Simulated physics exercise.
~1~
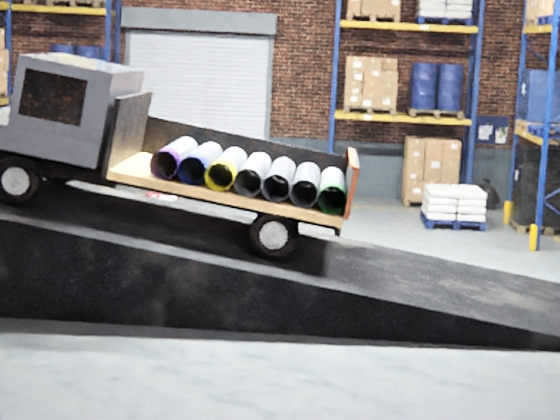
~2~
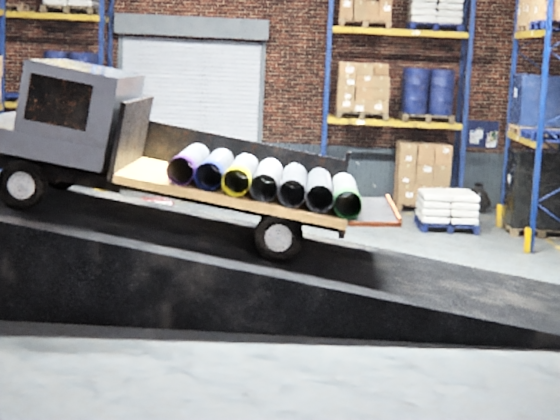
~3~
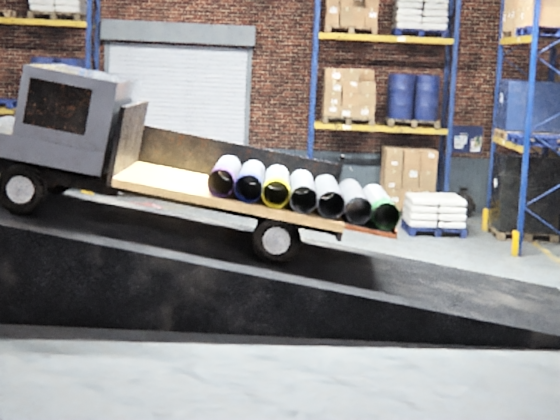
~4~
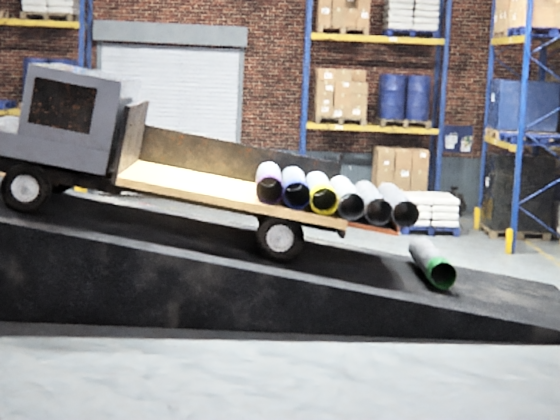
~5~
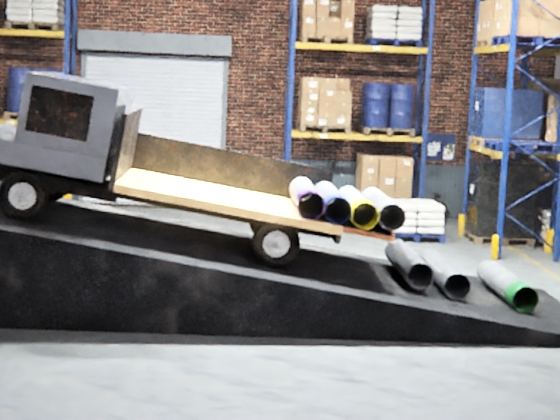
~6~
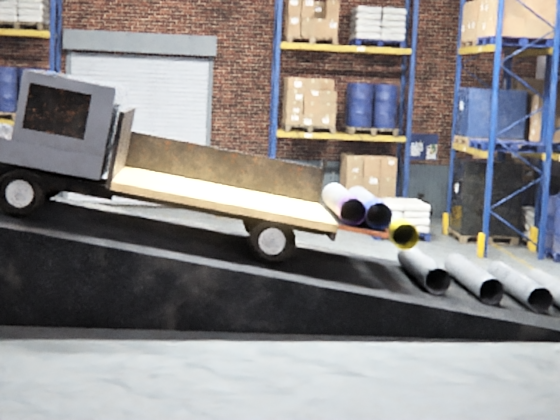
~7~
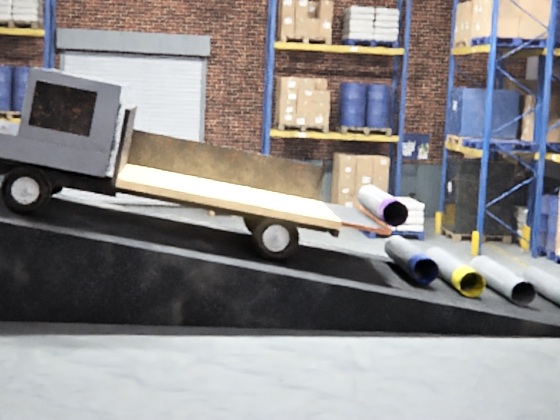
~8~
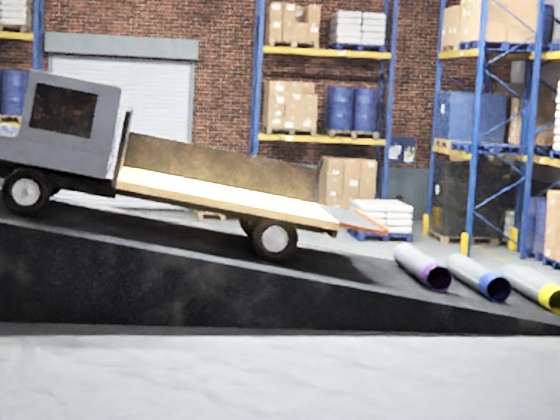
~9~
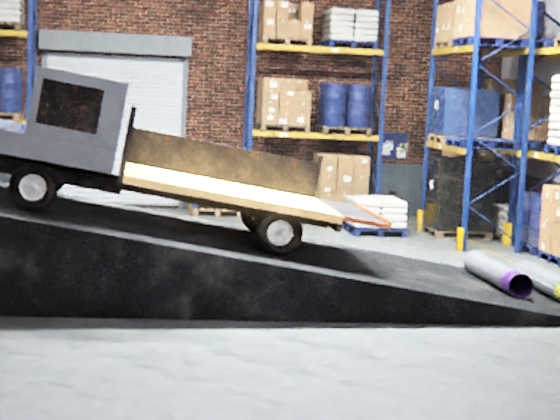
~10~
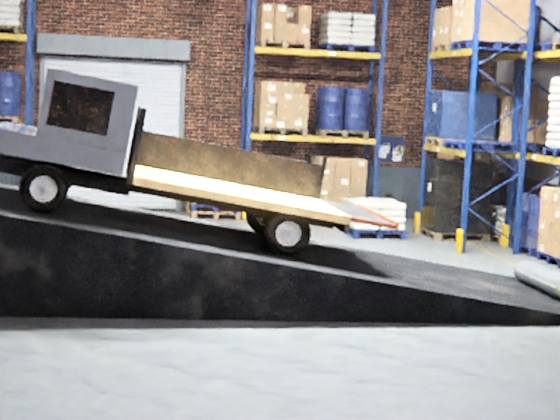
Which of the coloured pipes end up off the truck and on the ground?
All of them do, as the green, yellow, blue and purple pipes each roll over the lowered tailgate and drop onto the slope.
